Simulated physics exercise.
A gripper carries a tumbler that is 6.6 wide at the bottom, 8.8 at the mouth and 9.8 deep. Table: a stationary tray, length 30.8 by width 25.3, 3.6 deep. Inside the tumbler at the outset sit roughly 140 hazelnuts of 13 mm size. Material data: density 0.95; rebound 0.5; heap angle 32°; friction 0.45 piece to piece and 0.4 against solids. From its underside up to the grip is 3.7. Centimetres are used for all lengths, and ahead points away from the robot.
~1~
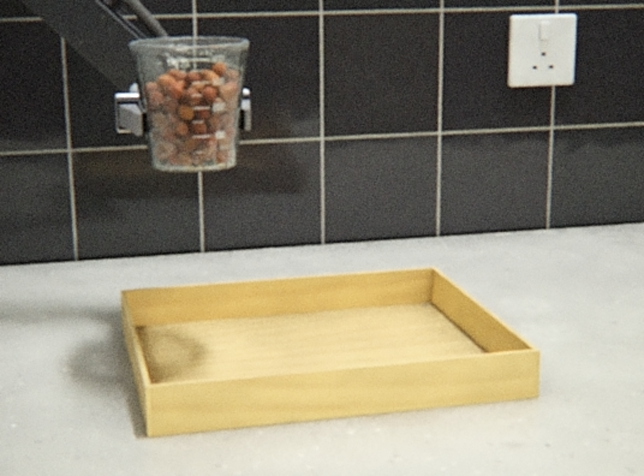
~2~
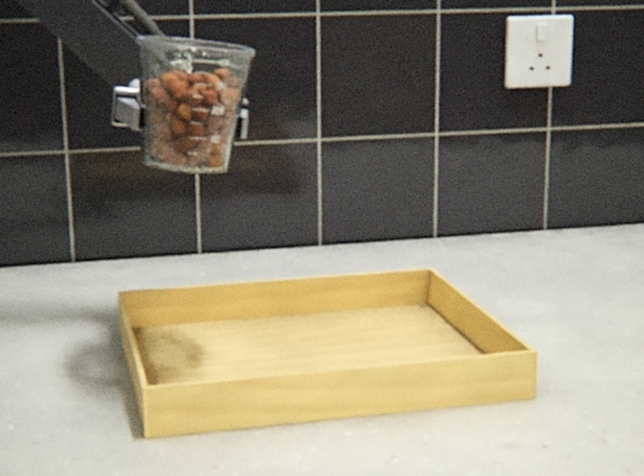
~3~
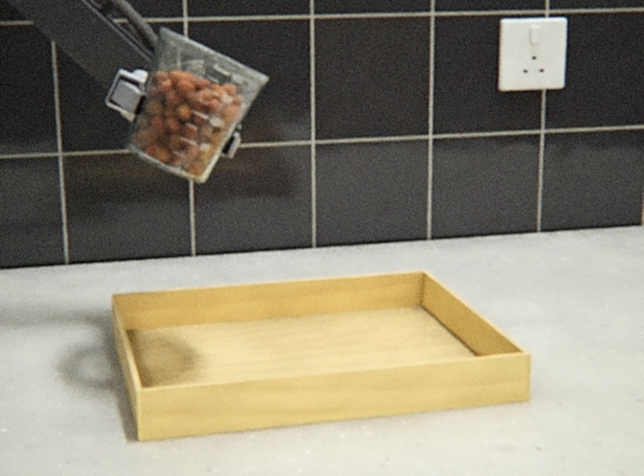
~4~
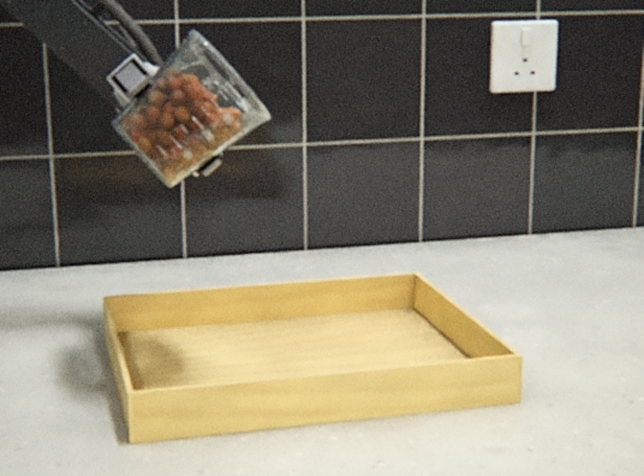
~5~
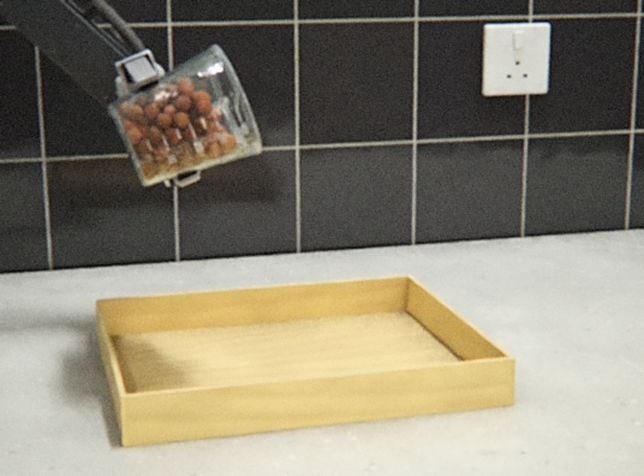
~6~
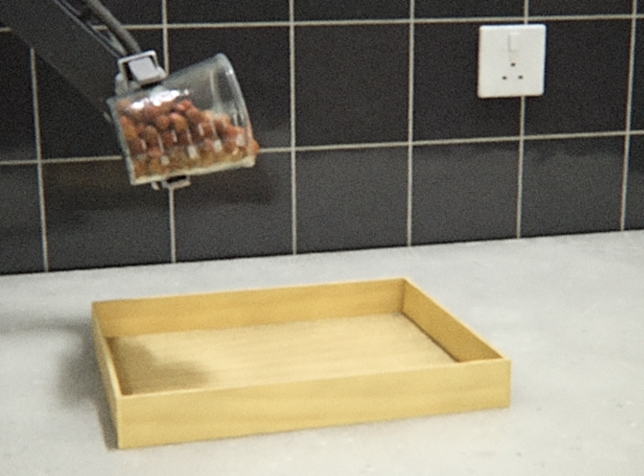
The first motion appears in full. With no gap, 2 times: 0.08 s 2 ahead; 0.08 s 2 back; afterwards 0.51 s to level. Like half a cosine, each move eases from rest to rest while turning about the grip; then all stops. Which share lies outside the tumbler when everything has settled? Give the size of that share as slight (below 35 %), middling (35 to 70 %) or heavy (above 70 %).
Middling.
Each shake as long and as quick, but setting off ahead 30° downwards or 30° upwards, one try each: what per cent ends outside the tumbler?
Roughly 25 per cent, then 50 per cent.
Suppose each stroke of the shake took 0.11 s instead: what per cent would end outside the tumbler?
In that case some 30 per cent.
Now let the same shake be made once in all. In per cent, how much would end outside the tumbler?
Near 25 per cent.
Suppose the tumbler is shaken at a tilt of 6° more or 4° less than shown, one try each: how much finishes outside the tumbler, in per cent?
About 60 per cent for the first try and 30 per cent for the second.
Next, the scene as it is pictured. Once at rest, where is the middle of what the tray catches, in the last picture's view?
(350, 353).
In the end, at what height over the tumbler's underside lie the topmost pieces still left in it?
About 6.5 cm.
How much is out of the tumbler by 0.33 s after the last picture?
Near 30 per cent so far.
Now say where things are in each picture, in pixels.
In the first picture, the tumbler middle at (192, 106), level; upper third of the load around (193, 88), from x 150 to 230, top at y 65; 139 in the tumbler.
In the second picture, the tumbler middle at (190, 107), tilted 7° forward; upper third of the load around (187, 88), from x 150 to 235, top at y 70.
In the third picture, the tumbler middle at (189, 111), tilted 27° forward; upper third of the load around (187, 94), from x 140 to 240, top at y 75.
In the fourth picture, the tumbler middle at (185, 116), tilted 50° forward; upper third of the load around (179, 99), from x 130 to 235, top at y 75.
In the fifth picture, the tumbler middle at (181, 123), tilted 70° forward; upper third of the load around (174, 106), from x 125 to 230, top at y 85.
In the sixth picture, the tumbler middle at (177, 127), tilted 77° forward; upper third of the load around (163, 118), from x 120 to 250, top at y 100; 139 in the tumbler.
Then, 0.33 s on, tilted 77° forward, highest piece 23 above the table; 96 in the tumbler, 30 in the tray, 13 in flight or on a rim.
Then, 0.66 s on, tilted 18° forward, highest piece 26 above the table; 79 in the tumbler, 59 in the tray, 1 in flight or on a rim.
Then, 1.03 s on, level, highest piece 25 above the table; 79 in the tumbler, 60 in the tray.
Then, 2.08 s on, level, highest piece 25 above the table; 79 in the tumbler, 60 in the tray.
In the end, 79 in the tumbler, 60 in the tray. That is 43 % outside the tumbler.
